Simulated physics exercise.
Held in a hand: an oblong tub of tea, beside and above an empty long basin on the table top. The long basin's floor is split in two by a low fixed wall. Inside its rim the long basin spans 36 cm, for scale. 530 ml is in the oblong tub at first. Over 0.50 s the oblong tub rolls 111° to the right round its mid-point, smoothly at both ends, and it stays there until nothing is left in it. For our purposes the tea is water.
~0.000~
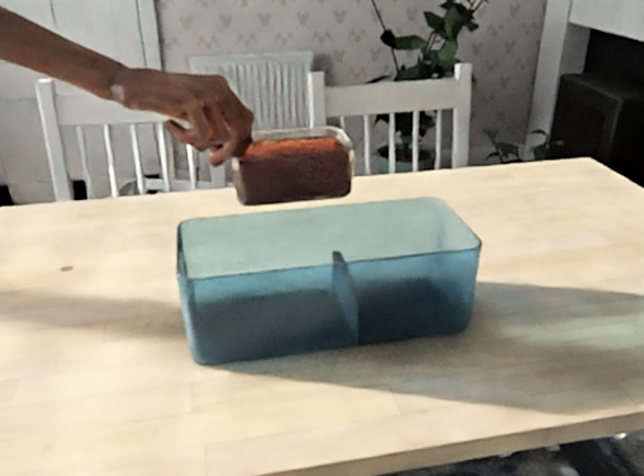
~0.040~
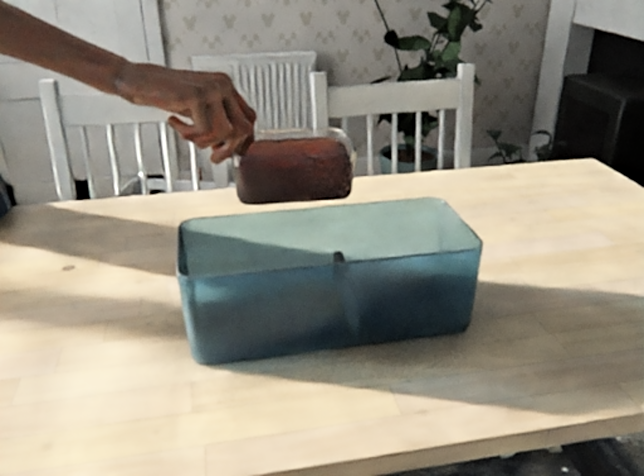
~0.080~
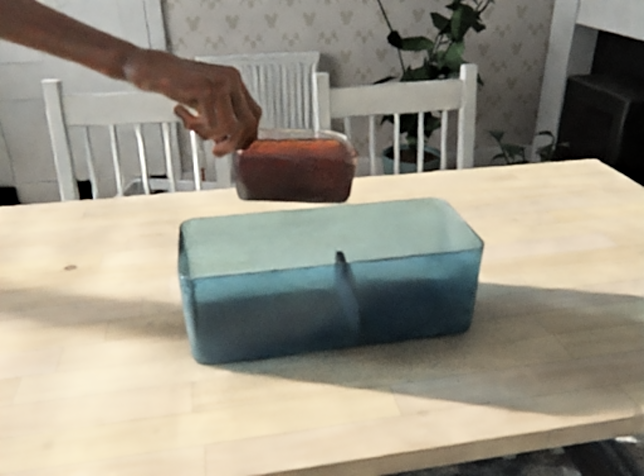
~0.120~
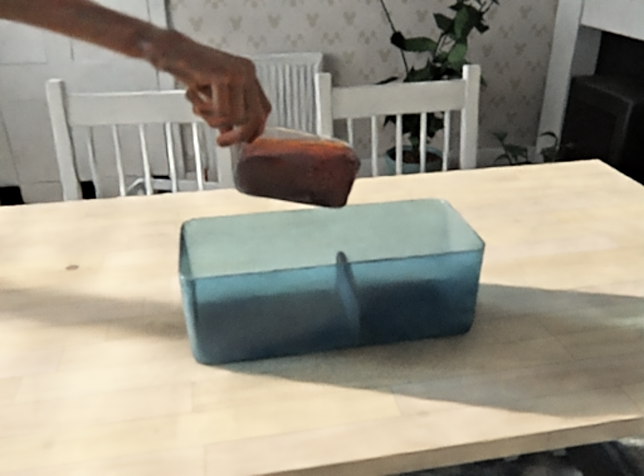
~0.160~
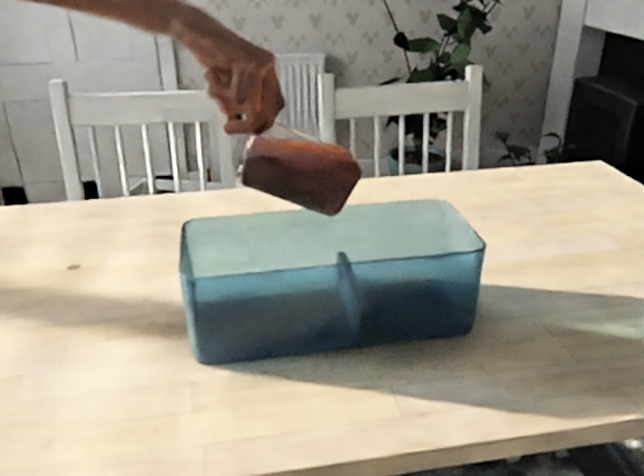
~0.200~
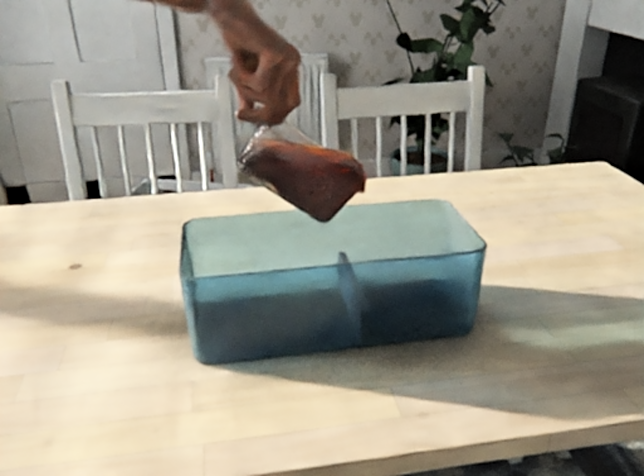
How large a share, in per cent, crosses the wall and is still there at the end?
A share of about 80 per cent.
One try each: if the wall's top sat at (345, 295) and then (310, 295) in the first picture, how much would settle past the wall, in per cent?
I'd say 70 percent on the first go, 85 percent on the next.
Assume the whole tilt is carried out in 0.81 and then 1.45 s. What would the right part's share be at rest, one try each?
85 and 85 %.
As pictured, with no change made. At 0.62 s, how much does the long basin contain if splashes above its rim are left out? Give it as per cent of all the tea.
I'd say roughly 96 in a hundred of it.
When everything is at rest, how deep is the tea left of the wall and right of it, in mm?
Final reading - left some 4 mm, right some 20 mm.
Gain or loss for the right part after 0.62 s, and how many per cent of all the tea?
It goes lower by about 2 %.
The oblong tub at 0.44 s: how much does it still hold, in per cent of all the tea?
Around 7 percent.
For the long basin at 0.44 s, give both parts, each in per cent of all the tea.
Left roughly 10, right roughly 70.
Then, 0.44 s in, the tilt is 107° and 7 per cent is still to pour, 10 is left of the wall and 71 right of it.
Then, 0.62 s in, the tilt is 111° and 1 per cent is still to pour, 14 is left of the wall and 82 right of it.
Then, 0.80 s in, the tilt is 111° and 0 per cent is still to pour, 19 is left of the wall and 80 right of it.
Then, 1.00 s in, the tilt is 111° and 0 per cent is still to pour, 19 is left of the wall and 80 right of it.
Finally, 19 per cent lies left of the wall, 80 right of it and 1 outside.
